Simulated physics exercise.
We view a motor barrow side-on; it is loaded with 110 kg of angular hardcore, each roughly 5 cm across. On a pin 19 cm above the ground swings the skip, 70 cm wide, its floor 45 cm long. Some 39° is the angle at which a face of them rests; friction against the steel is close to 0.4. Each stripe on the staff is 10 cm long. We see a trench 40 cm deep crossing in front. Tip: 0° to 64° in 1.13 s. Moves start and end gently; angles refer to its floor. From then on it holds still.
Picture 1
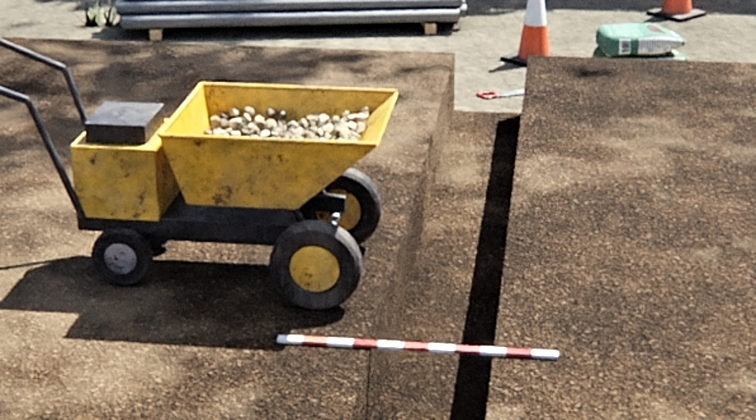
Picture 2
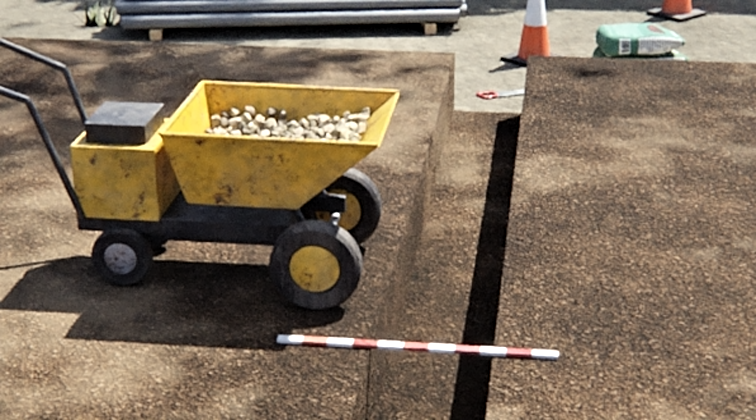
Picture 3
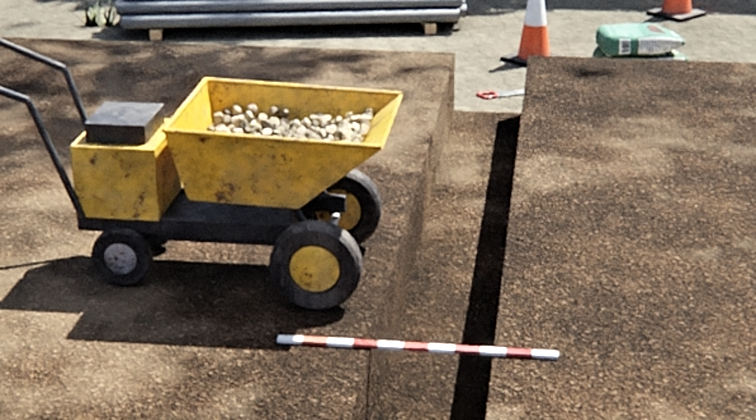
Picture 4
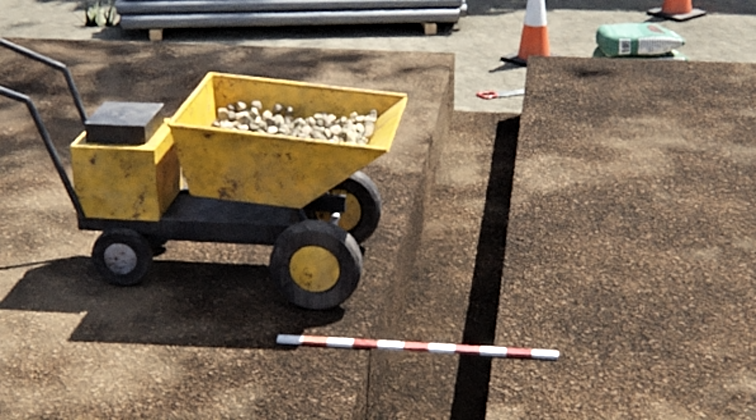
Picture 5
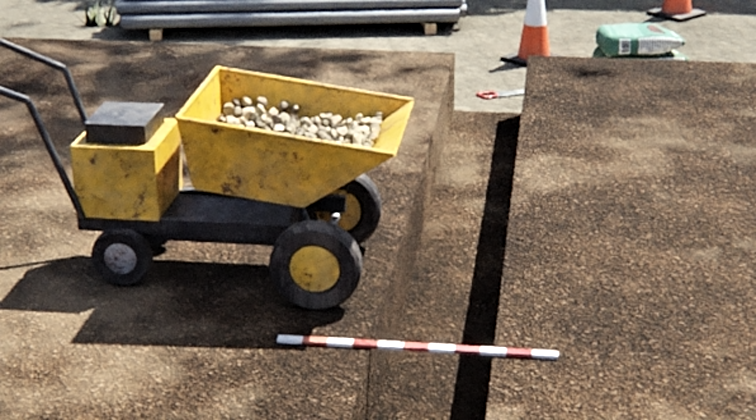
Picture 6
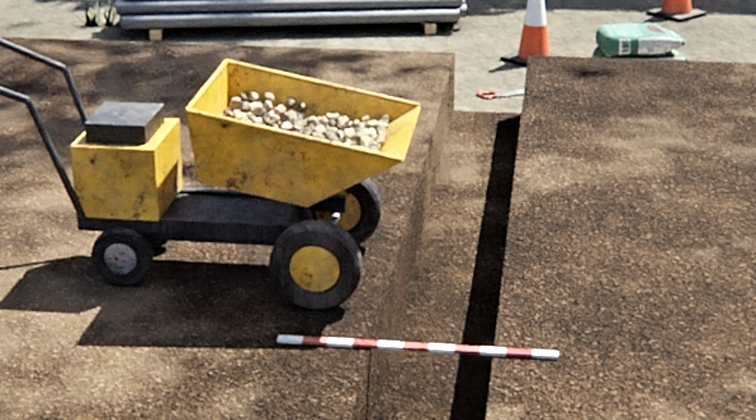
On a building site, a yellow motor barrow's stone-filled skip slowly tilting toward the narrow trench on the right, its wheels staying still.
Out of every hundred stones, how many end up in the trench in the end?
Around 67 in every hundred.
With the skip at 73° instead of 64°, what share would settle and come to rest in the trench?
The trench would hold about 60% of it.
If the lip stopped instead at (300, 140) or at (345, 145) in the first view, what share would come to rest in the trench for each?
Near 100 per cent from the first place, 95 from the second.
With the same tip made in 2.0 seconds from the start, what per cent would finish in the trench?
About 75 percent, I'd say.
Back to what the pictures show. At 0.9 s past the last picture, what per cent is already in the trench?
Close to 10 per cent at that time.
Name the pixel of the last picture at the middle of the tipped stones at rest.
Roughly at (486, 341).
Then, 0.6 s after the last picture the floor is at 54°, 100 % in the skip; the foremost stones are at (442, 216).
Then, 0.9 s after the last picture the floor is at 64°, 90 % in the skip, 9 % in the trench, 1 % past the trench; the foremost stones are at (503, 270).
Then, 1.3 s after the last picture the floor is at 64°, 48 % in the skip, 22 % in the trench, 30 % past the trench; the foremost stones are at (598, 292).
Then, 3.2 s after the last picture the floor is at 64°, 0 % in the skip, 67 % in the trench, 33 % past the trench; the foremost stones are at (644, 294).
